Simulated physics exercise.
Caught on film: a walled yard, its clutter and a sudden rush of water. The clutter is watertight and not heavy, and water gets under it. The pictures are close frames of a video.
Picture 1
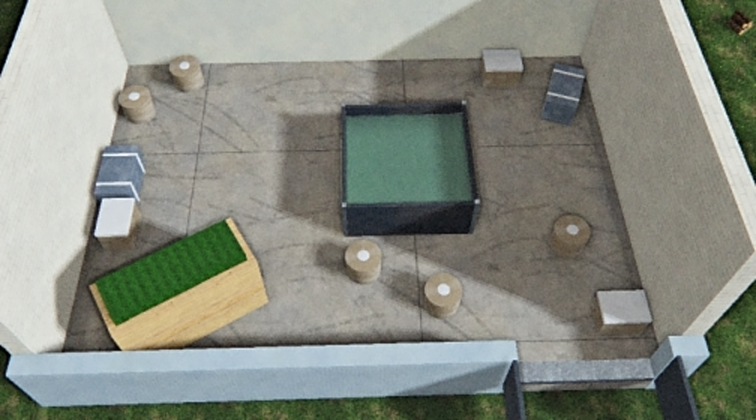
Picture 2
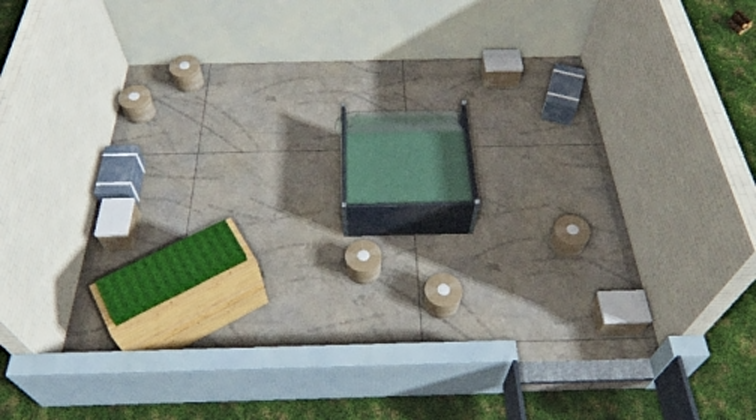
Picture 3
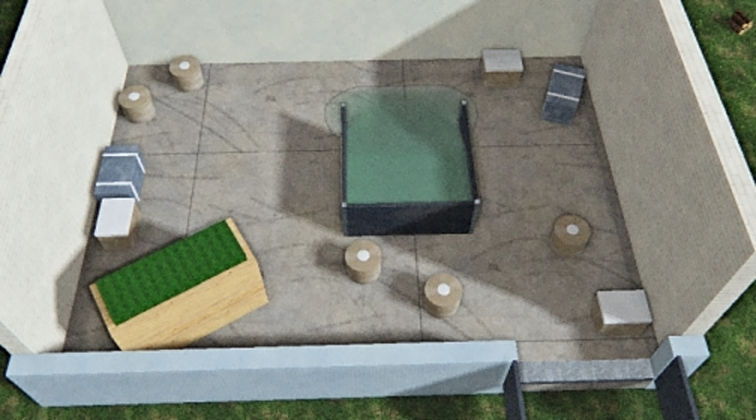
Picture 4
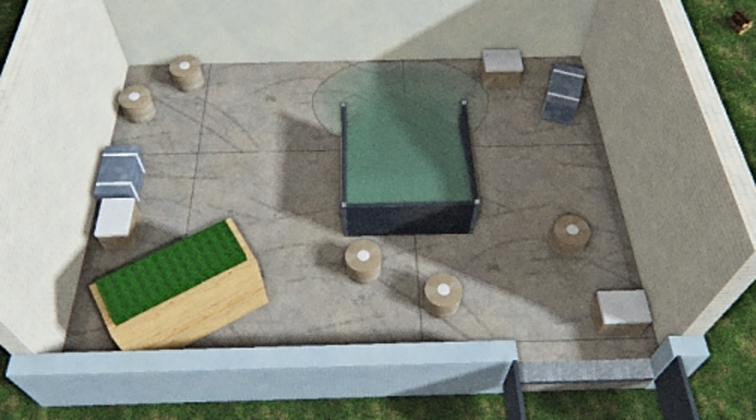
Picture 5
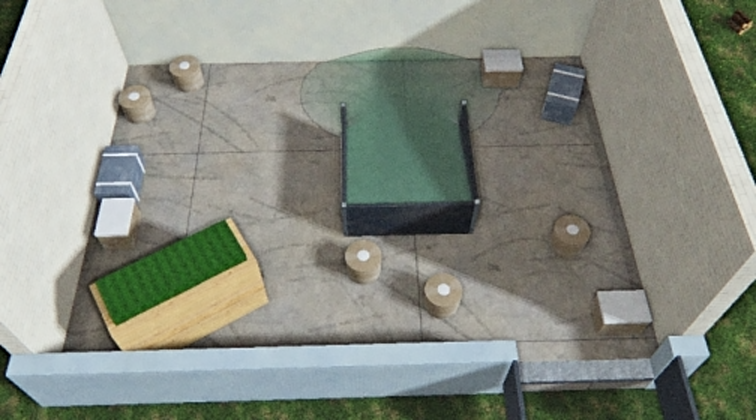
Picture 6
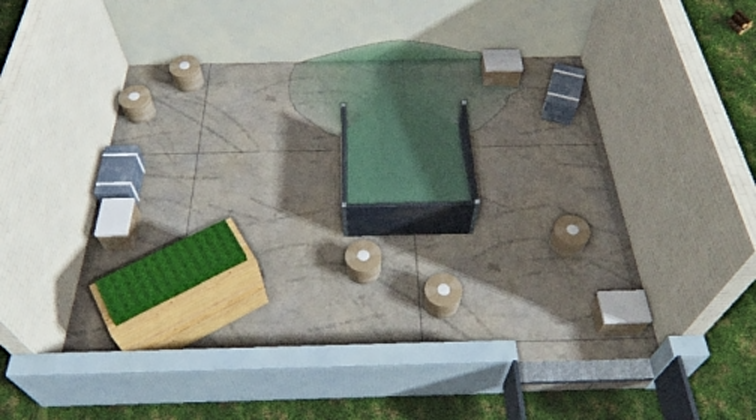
A walled yard held stumps, boxes and a dark-sided tank of greenish water; the tank's back side vanished, and the water poured out and spread across the paving to the back wall.
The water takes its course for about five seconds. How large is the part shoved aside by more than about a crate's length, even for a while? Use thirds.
Share: Two thirds or more.
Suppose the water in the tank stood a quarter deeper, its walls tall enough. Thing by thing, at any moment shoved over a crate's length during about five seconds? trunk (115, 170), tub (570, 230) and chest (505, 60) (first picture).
In that order: Pushed that far, swept aside, yes.
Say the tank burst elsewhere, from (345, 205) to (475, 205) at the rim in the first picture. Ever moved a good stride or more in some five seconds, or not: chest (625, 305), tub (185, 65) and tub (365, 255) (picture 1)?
One after the other: Shifted that much, short of that, pushed that far.
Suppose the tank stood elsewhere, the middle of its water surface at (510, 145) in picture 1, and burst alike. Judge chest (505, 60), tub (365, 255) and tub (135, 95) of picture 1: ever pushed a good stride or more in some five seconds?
One after the other: Swept aside, never so far, shifted that much.
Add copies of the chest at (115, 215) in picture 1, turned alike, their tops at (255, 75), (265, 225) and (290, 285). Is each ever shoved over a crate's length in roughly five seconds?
In that order: Pushed that far, short of that, less than that.
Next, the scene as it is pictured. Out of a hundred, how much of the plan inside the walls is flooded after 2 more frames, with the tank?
About 20 per cent.
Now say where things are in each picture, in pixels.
A chest at (503, 59) rests on the ground; a tub at (572, 230), on the bottom; 0 of 10 have shifted, in the first picture.
A chest at (503, 59), on the bottom; a tub at (572, 230) rests on the ground; 0 of 10 have shifted, in the second picture.
A chest at (503, 59), on the bottom; a tub at (572, 230), on the bottom; 0 of 10 have shifted, in the third picture.
A chest at (503, 59) rests on the ground; a tub at (572, 230) rests on the ground; 0 of 10 have shifted, in the fourth picture.
A chest at (503, 59) rests on the ground; a tub at (572, 230) rests on the ground; 0 of 10 have shifted, in the fifth picture.
A chest at (503, 59) rests on the ground; a tub at (572, 230), on the bottom; 0 of 10 have shifted, in the sixth picture.
A moment on, 0 of 10 are well off their spots; 0 afloat.
Next, 2 of 10 are well off their spots; 2 afloat.
Later, 4 of 10 are well off their spots; 3 afloat.
In the end, 8 of 10 are well off their spots, and 8 have been at some point; 4 afloat.
